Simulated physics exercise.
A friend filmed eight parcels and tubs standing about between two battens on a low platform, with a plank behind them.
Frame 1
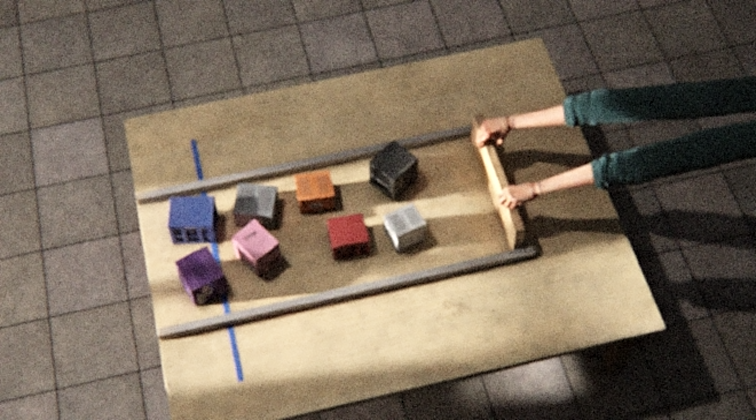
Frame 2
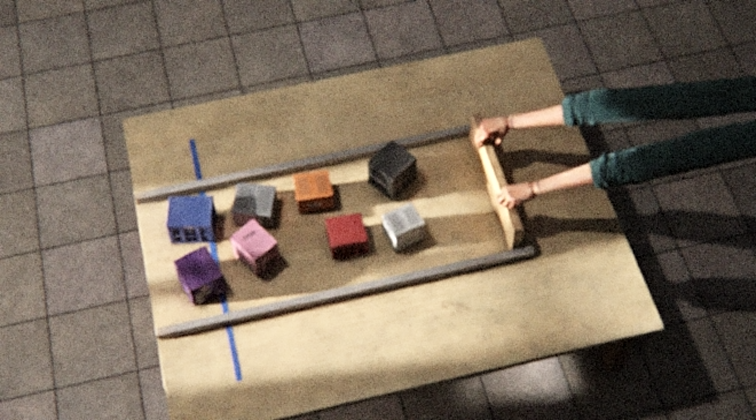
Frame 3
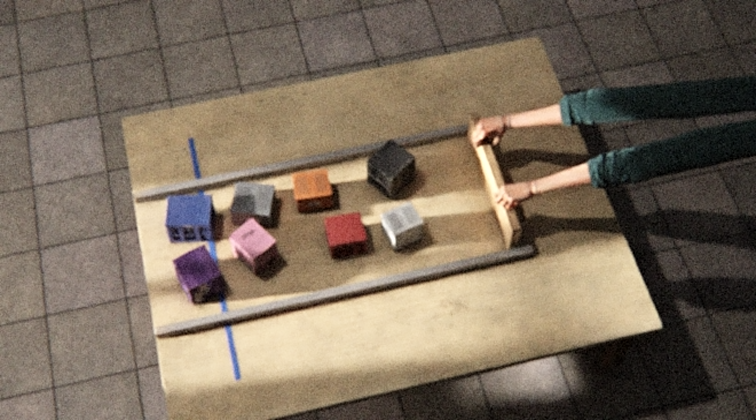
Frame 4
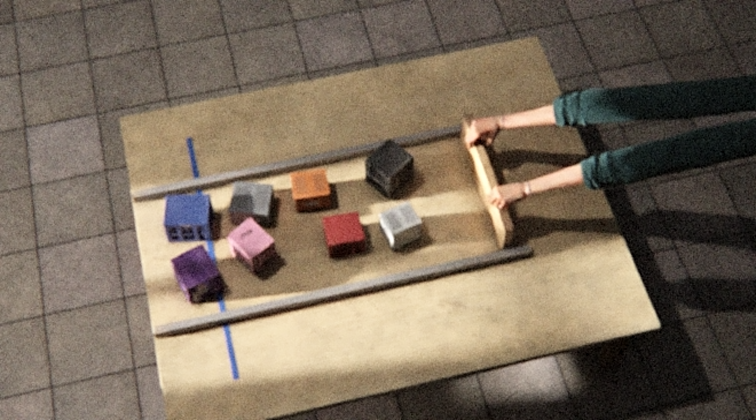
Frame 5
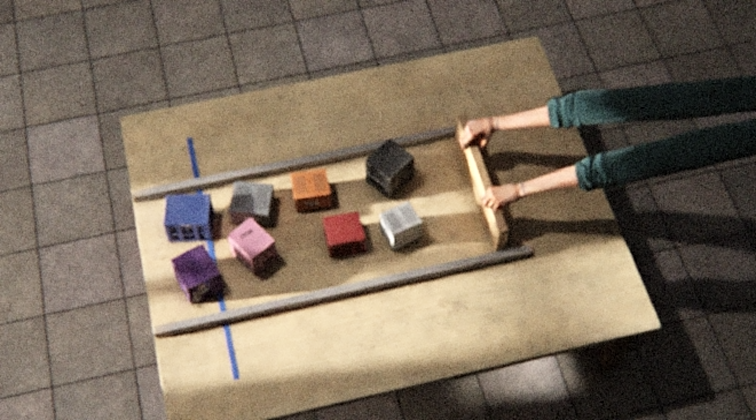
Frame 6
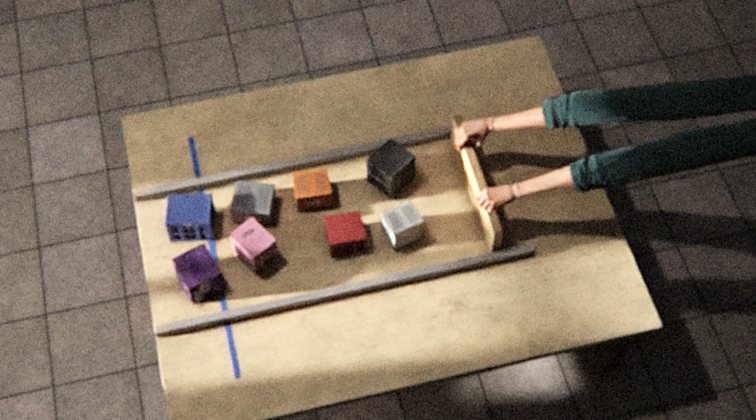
On a pale low platform over a grey tiled floor, seen from above, two grey battens run between a blue tape line at left and a wooden plank at right. Between them stand blue, purple, grey, pink, orange, red, black and white blocky objects. Two green-sleeved arms slide the plank slightly left, not touching the objects, which stay put, while the view wavers faintly.
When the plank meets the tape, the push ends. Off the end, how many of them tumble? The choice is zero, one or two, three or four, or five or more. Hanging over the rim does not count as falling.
Just three or four drop.
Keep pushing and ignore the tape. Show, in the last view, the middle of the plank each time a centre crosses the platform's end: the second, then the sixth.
At (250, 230) for the second, at (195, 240) for the sixth.
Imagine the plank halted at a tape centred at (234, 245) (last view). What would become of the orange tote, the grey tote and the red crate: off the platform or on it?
Lab note: Orange tote is safe; grey tote comes off; red crate is safe.
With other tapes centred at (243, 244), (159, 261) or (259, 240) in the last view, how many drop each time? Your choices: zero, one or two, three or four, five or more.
Result per tape, in order - 1 or 2 / at least five / either one or two.
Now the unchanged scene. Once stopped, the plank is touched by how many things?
It ends up touching 2.
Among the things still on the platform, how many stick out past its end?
The total comes out at 2.
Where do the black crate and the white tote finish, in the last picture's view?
Answer: First (184, 201), after that (198, 265).
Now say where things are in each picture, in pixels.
In the first frame, purple parcel (201, 276); blue crate (193, 220); pink box (257, 249); plank (497, 181); tape (215, 253).
In the second frame, blue crate (192, 220); red crate (347, 236).
In the third frame, pink box (254, 248); grey tote (254, 205).
In the fourth frame, purple parcel (197, 274); orange tote (311, 191).
In the fifth frame, blue crate (189, 218); plank (480, 183).
In the sixth frame, purple parcel (199, 274); blue crate (191, 218); pink box (254, 247); plank (476, 183); tape (212, 250).
A little later, none off yet; purple parcel at rest near (199, 274); blue crate at rest near (191, 218); pink box at rest near (254, 247).
Next, none off yet; purple parcel at rest near (199, 274); blue crate shifted a little near (186, 220); pink box shifted a little near (244, 247).
Later still, none off yet; purple parcel shifted about its own width near (155, 288); blue crate tilted well over near (118, 243); pink box shifted well along near (179, 254).
When it is over, the number that fall off is three or four; down, grey tote, pink box, blue crate and purple parcel.
